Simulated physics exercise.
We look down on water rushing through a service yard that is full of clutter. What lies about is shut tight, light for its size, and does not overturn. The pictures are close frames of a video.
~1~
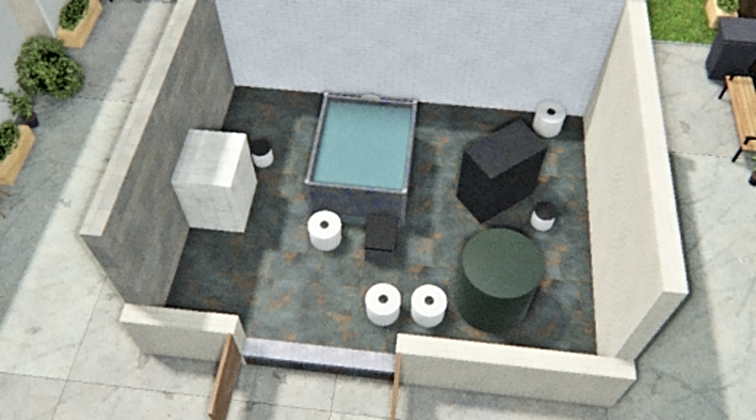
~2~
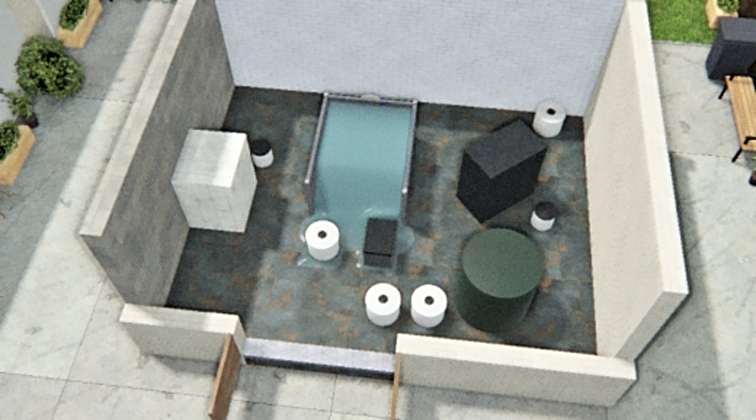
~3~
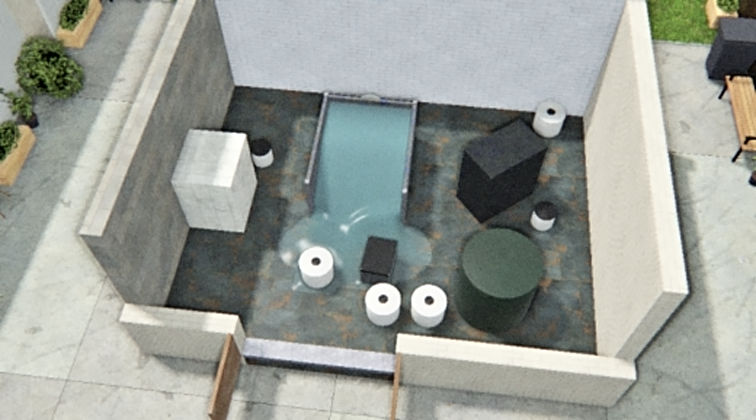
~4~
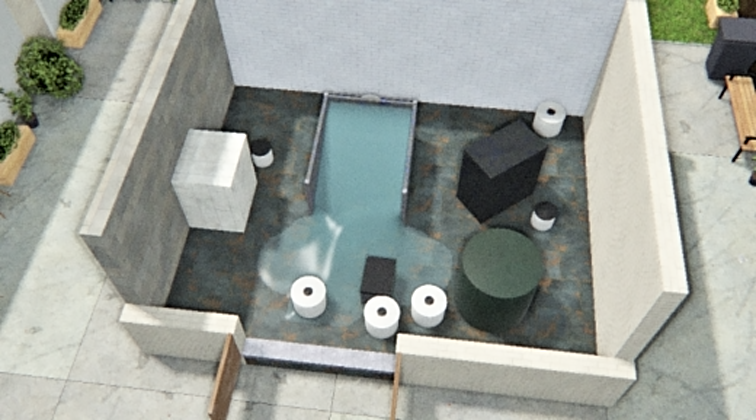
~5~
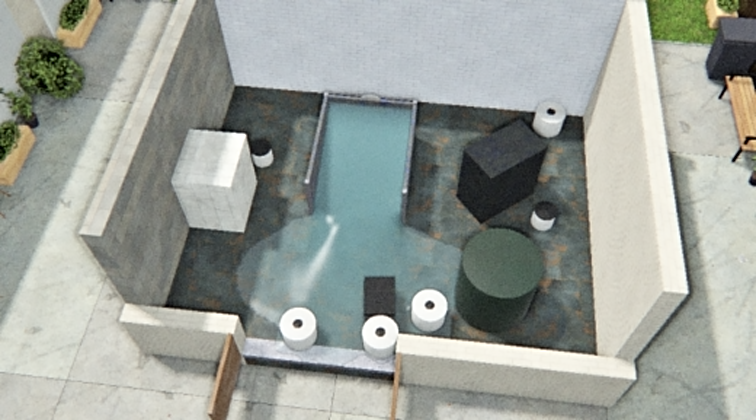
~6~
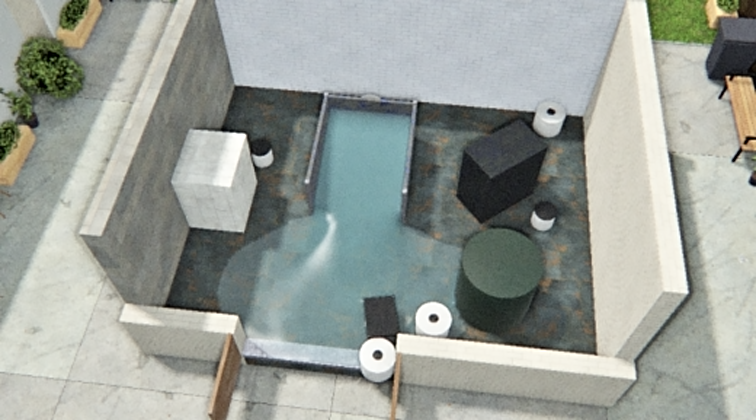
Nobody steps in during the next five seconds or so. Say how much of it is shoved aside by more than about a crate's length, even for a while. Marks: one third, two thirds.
It is between one and two thirds.
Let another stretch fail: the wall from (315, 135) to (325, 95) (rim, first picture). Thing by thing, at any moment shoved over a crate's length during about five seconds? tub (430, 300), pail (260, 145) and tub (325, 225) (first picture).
In that order: Less than that, moved that far, never so far.
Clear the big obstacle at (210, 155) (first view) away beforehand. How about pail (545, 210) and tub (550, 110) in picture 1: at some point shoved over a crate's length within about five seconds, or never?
In turn: Moved that far, not that far.
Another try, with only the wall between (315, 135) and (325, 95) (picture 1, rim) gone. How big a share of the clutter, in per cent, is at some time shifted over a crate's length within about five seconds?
I make it 40 per cent.
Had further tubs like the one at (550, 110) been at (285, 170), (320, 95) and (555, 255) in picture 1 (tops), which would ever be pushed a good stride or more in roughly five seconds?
In that order: Not that far, short of that, swept aside.
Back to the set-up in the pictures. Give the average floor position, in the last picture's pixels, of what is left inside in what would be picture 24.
Close to (449, 178).
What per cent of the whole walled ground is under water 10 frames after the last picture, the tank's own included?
Close to 45 %.
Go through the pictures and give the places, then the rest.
In the first frame, a chest at (381, 232), on the bottom; a tub at (383, 299) rests on the ground; 0 of 8 have shifted.
In the second frame, a chest at (380, 236) rests on the ground, close to its start; a tub at (383, 299), on the bottom; 2 of 8 have shifted.
In the third frame, a chest at (379, 255) rests on the ground, a stride from its start; a tub at (383, 299) rests on the ground; 2 of 8 have shifted.
In the fourth frame, a chest at (378, 275) rests on the ground, a stride from its start; a tub at (382, 312), on the bottom, close to its start; 3 of 8 have shifted.
In the fifth frame, a chest at (379, 295) rests on the ground, a stride from its start; a tub at (380, 332) rests on the ground, a stride from its start; 4 of 8 have shifted.
In the sixth frame, a chest at (381, 316), on the bottom, a stride from its start; a tub at (378, 355) rests on the ground, a stride from its start; 4 of 8 have shifted.
A moment on, 4 of 8 are well off their spots; 1 afloat.
Next, 4 of 8 are well off their spots; 1 afloat.
Later, 4 of 8 are well off their spots; 0 afloat.
In the end, 5 of 8 are well off their spots, and 5 have been at some point; 1 afloat.
